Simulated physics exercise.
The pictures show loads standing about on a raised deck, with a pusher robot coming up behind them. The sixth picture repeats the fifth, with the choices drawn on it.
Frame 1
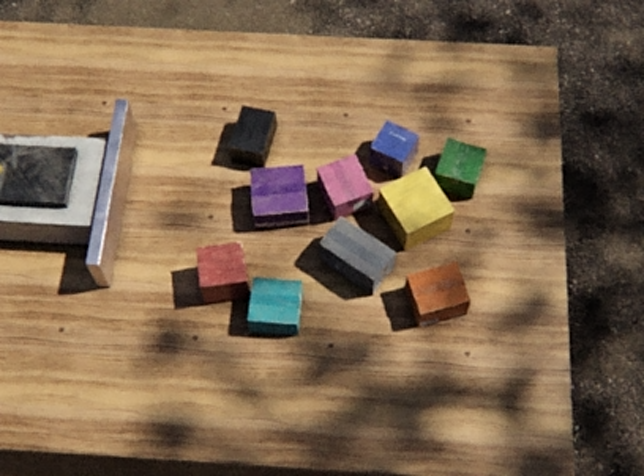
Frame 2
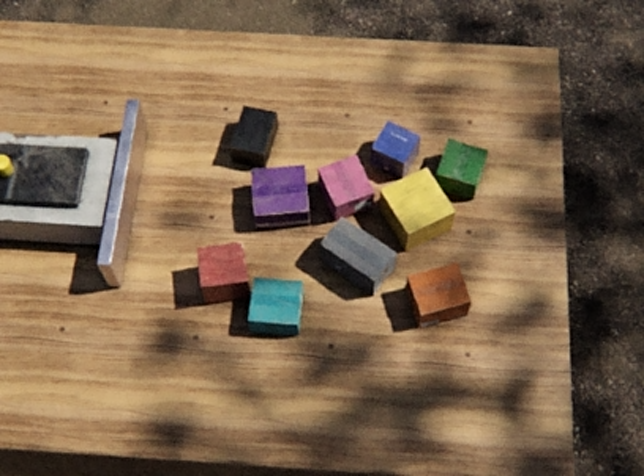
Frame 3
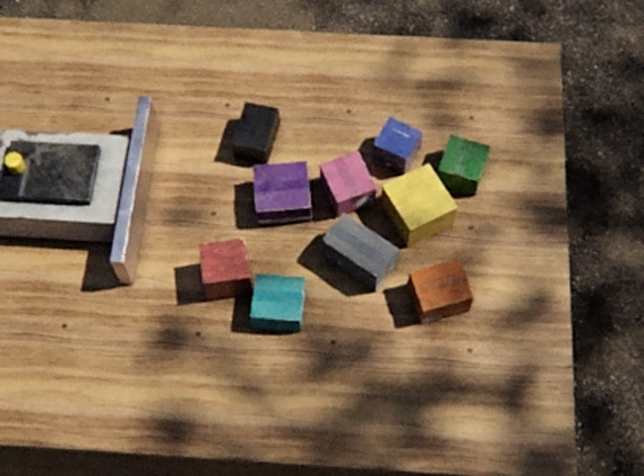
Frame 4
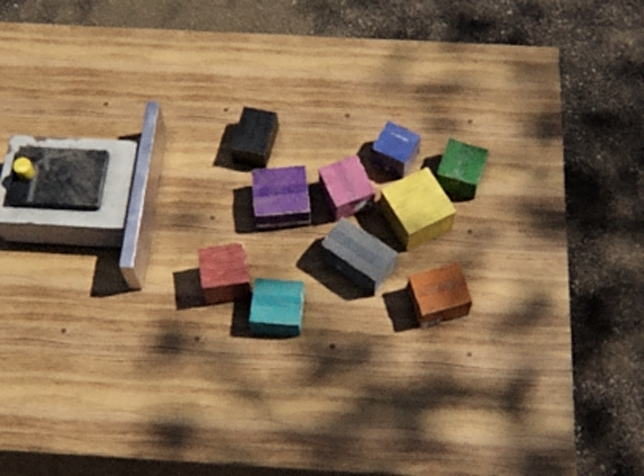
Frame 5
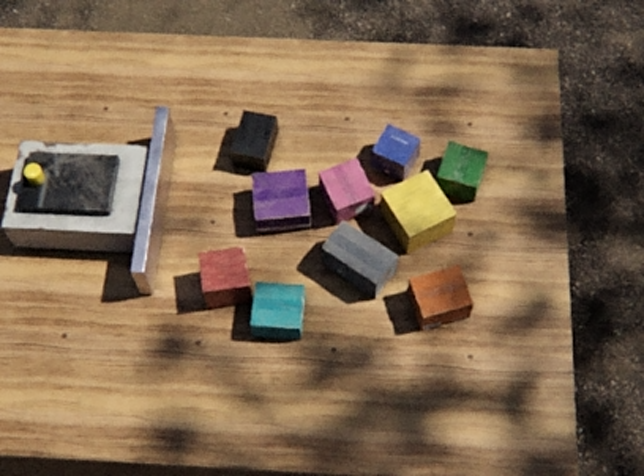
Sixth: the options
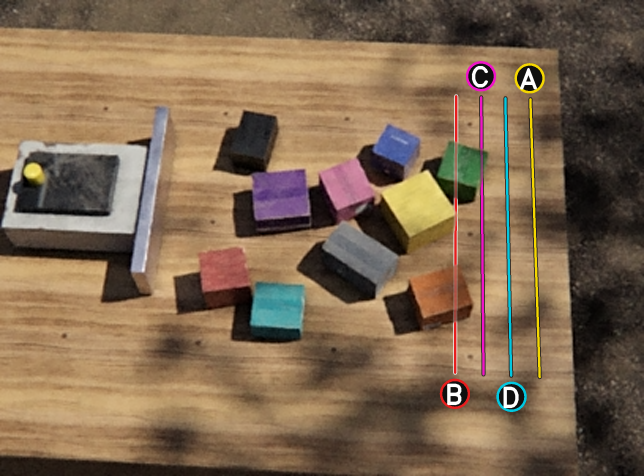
On a wooden deck dappled with shade, a pusher robot with a flat front plate crept a short way rightward toward a cluster of colourful blocks, which all stayed still without being touched.
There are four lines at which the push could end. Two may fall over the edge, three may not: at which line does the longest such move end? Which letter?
C is the last line within the limit.
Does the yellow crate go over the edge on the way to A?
Yes.
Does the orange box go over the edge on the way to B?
No.
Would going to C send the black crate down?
By then, no.
On the marked copy, A at (535, 229); B at (456, 225); C at (482, 227); D at (508, 228).
Following C. Soon after the start, robot (194, 188); turquoise box (320, 329); black crate (302, 143).
Later, robot (315, 193); green parcel (511, 161); yellow crate (502, 232).
In the end, robot (407, 198); yellow crate over the edge; green parcel over the edge; two fallen.
As for the rest, A drops six; B is within the limit but short; D drops four.
